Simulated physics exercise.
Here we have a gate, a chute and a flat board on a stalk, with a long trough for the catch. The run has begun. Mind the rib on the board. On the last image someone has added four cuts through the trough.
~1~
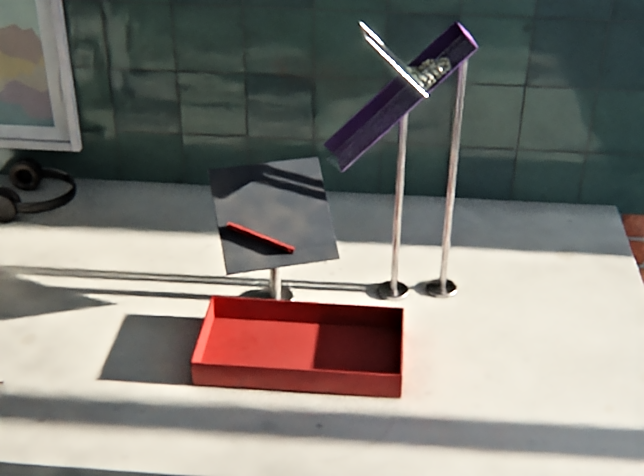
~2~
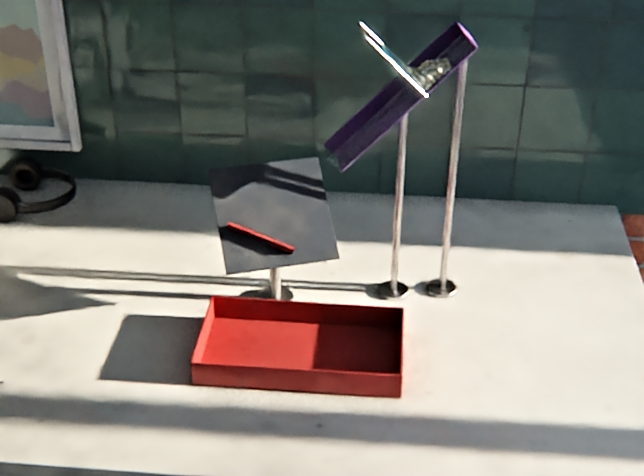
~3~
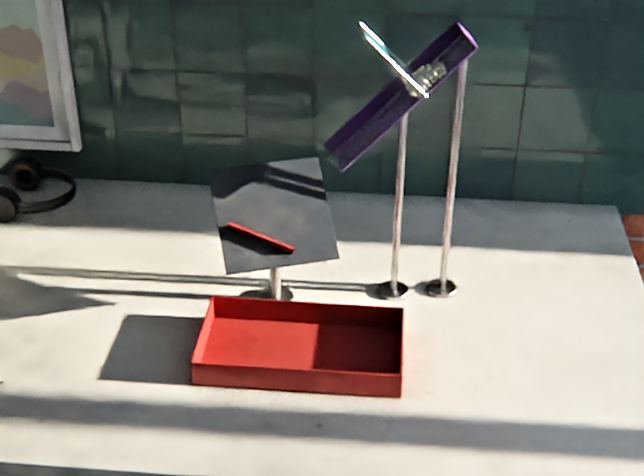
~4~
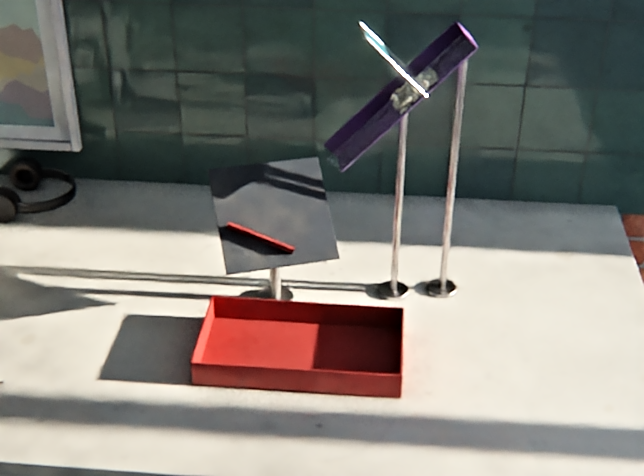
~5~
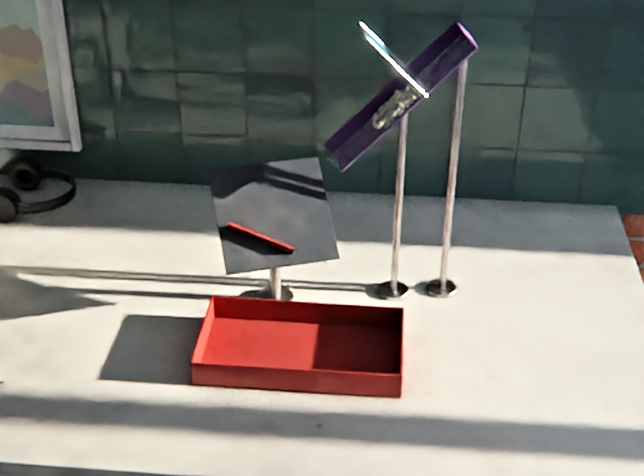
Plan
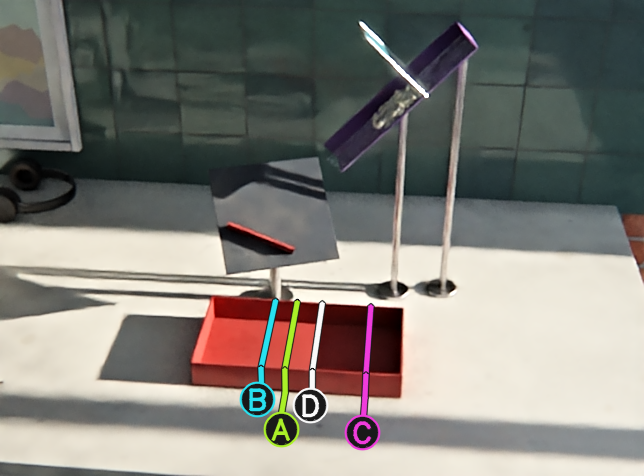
To begin with, a small clump of pale pieces sits behind a thin gate near the upper end of a purple chute, above a tilted grey board and an empty red trough. The clump slides down and left past the gate, stretching slightly along the chute, while everything else stays still.
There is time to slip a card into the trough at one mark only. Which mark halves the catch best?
The answer is line D.
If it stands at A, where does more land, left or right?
More lands on the right.
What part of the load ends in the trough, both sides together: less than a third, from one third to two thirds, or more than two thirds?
It is from one third to two thirds.
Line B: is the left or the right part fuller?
Right.
On the marked copy, line A crosses the front rim at (285, 368); line B crosses the front rim at (261, 367); line C crosses the front rim at (365, 373); line D crosses the front rim at (312, 370).
Choosing A, of what is caught, a small share on the left of the divider, the bulk on the right.
Choosing B, of what is caught, a small share on the left of the divider, the bulk on the right.
Choosing C, of what is caught, all but a few on the left of the divider, only a few on the right.
Choosing D, of what is caught, close to two thirds on the left of the divider, close to a third on the right.
